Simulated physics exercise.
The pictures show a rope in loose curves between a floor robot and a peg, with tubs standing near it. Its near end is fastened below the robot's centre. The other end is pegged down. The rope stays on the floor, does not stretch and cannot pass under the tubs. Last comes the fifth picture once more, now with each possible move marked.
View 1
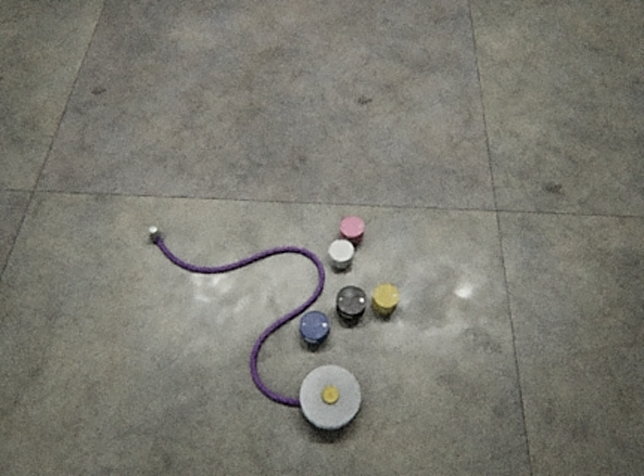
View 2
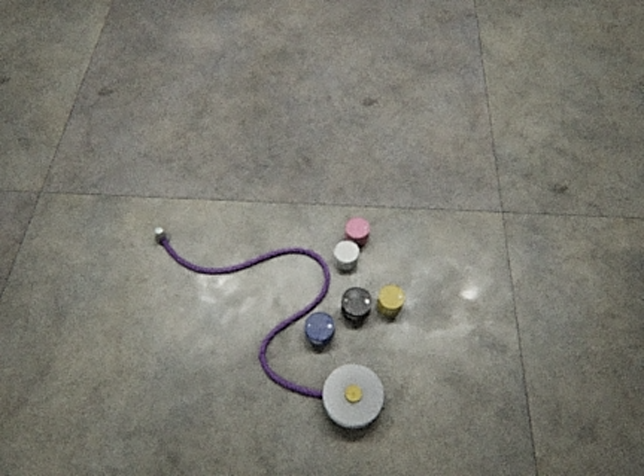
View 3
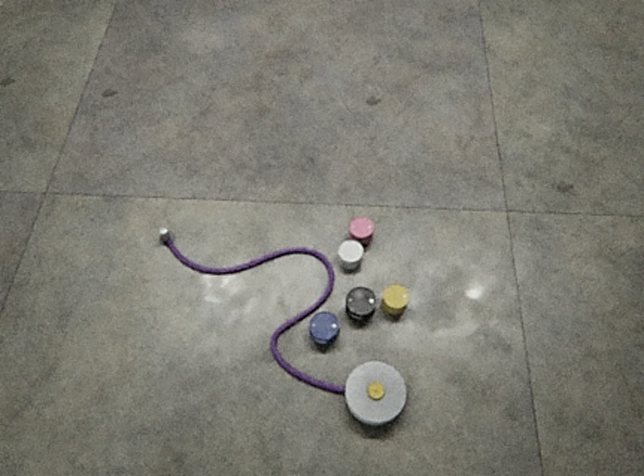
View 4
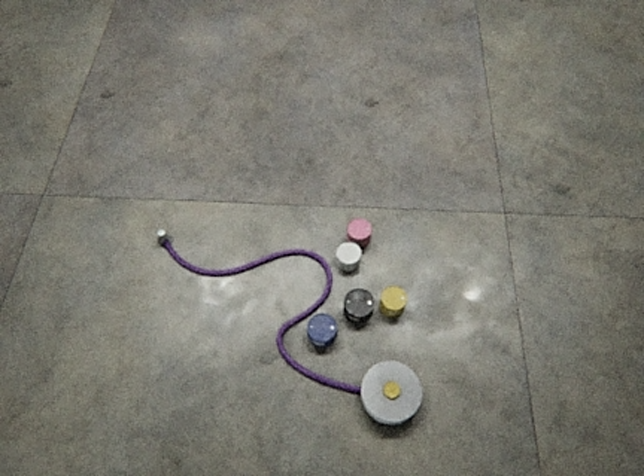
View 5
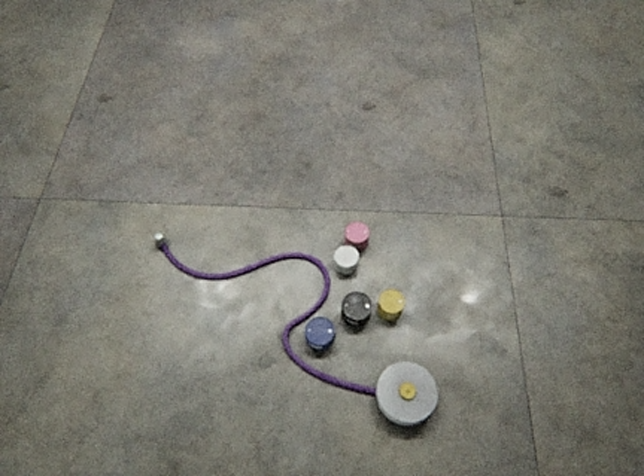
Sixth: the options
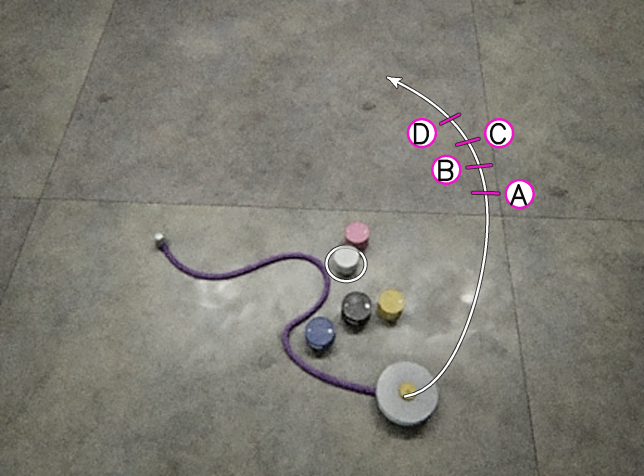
We see a round grey robot with a purple rope curving from it to a small peg, beside pink, white, black, yellow and blue tubs. The robot slides steadily a short way right, drawing the rope's near end along.
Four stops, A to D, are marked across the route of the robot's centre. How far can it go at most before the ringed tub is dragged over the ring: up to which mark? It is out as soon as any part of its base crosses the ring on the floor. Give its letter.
A is the last safe stop.
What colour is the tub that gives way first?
Blue.
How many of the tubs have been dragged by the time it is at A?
Three.
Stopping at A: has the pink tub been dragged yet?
No.
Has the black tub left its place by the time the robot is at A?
Yes.
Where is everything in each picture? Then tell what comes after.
In the first picture, peg (155, 234); yellow tub (385, 299); black tub (351, 303).
In the second picture, robot (353, 396); white tub (346, 255).
In the third picture, robot (375, 393); pink tub (361, 232).
In the fourth picture, robot (391, 393); yellow tub (393, 302).
In the fifth picture, robot (406, 394); white tub (346, 260); blue tub (320, 334); pink tub (357, 237).
On the copy, A at (486, 193); B at (479, 166); C at (468, 142); D at (450, 119); the ring at (346, 264); the route from (405, 396) via (487, 210) to (388, 78).
On A. First, robot (467, 328); white tub (346, 260).
Then, robot (487, 248); white tub (346, 260).
Finally, robot (488, 188); yellow tub (379, 274); black tub (355, 284); white tub (346, 260); blue tub (326, 285); the white tub is still in its ring.
By contrast, B drags the ringed tub to (335, 245); C drags the ringed tub to (328, 228); D drags the ringed tub to (322, 214).
